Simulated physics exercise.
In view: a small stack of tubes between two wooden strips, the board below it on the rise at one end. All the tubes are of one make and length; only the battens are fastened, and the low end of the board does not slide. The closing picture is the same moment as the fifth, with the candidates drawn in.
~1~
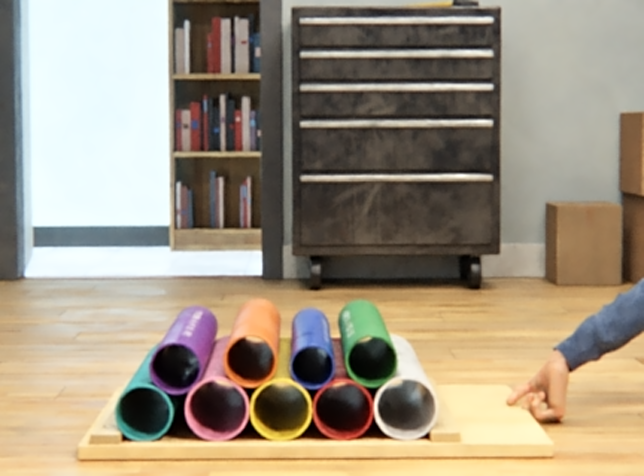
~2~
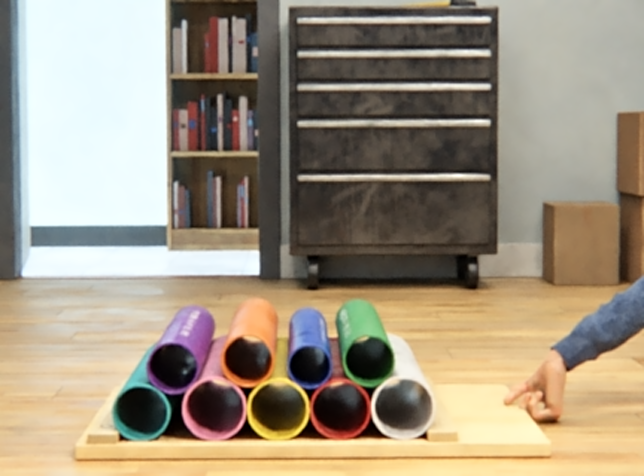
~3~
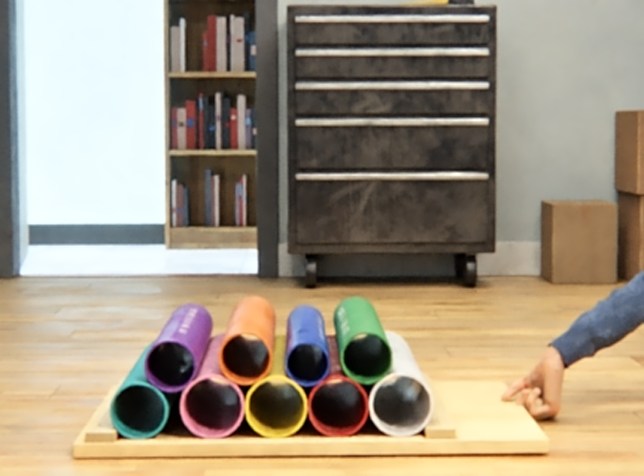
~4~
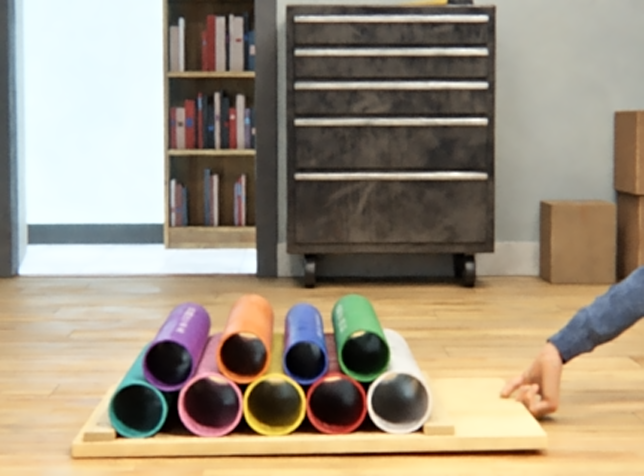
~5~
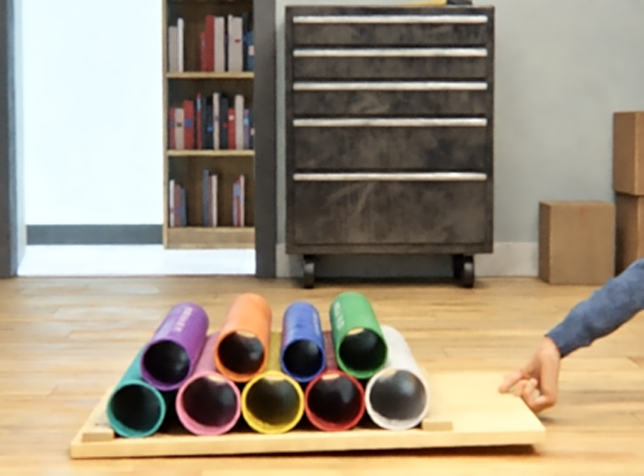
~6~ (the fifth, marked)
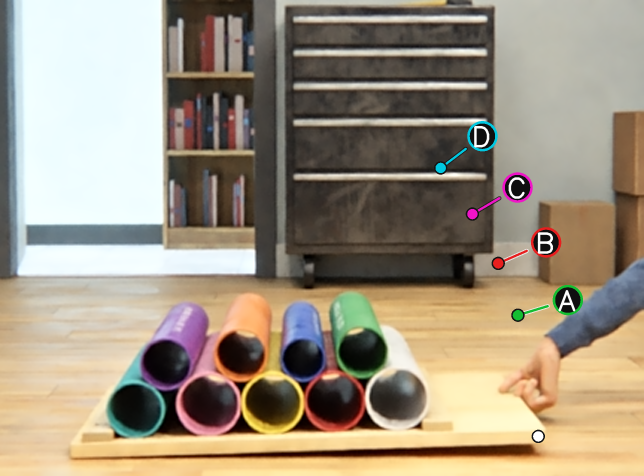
The clip shows nine coloured tubes stacked in two rows between wooden strips on a board on a wooden floor, while a hand at the right grips the board's end and raises it slightly, tilting the board and tubes.
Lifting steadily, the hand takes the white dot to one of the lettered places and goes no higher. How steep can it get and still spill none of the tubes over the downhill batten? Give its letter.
Lift it to B and no more.
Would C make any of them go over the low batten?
At C: Yes.
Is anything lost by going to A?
No, at A.
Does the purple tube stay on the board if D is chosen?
The purple tube: No.
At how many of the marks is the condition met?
Two of the four.
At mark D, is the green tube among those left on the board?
No, with D.
On the marked copy, A at (518, 315); B at (498, 264); C at (472, 214); D at (441, 168); the white dot at (538, 437).
Following B. Soon after the start, board at 15°.
Later, board at 24°.
In the end, board at 24°, none over the low batten.
As for the rest, A none over the low batten; C nine over the low batten; D nine over the low batten.
